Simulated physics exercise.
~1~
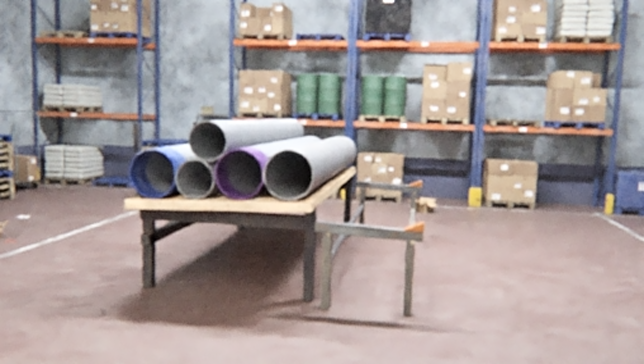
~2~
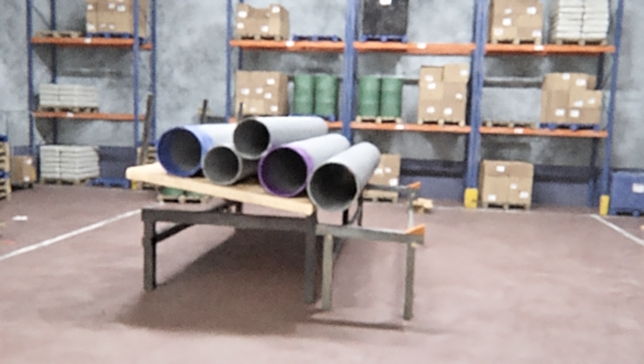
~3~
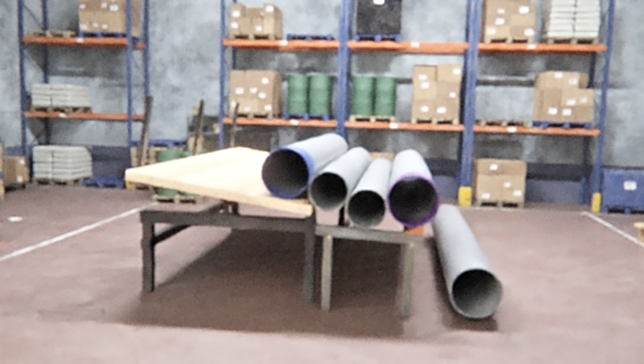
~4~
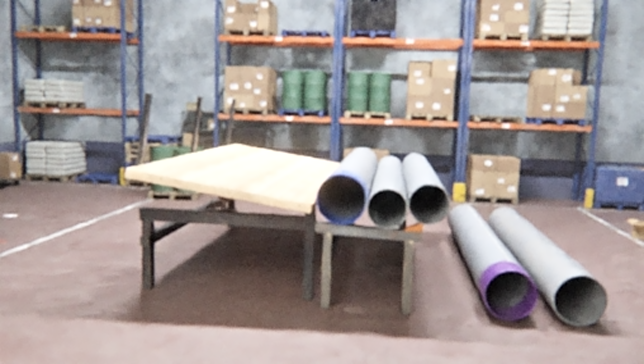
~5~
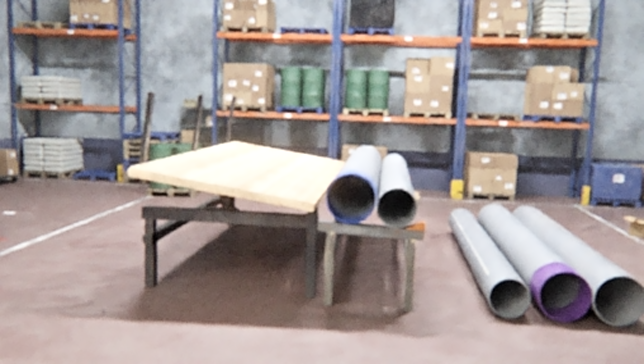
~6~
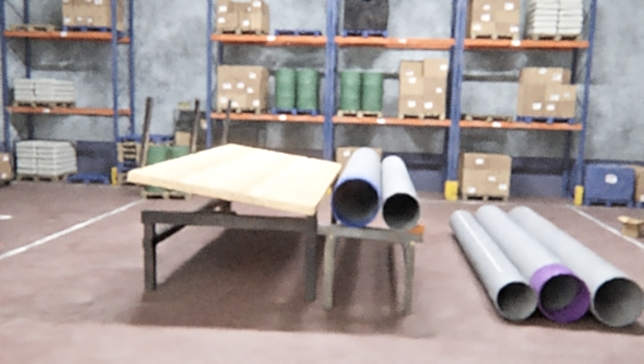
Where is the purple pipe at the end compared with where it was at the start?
At the start the purple pipe lies on the table among the other pipes. By the end it is on the floor to the right of the rack, between two grey pipes.
Five pipes roll right off a tilting table; three land on the floor, two stay on the rack.
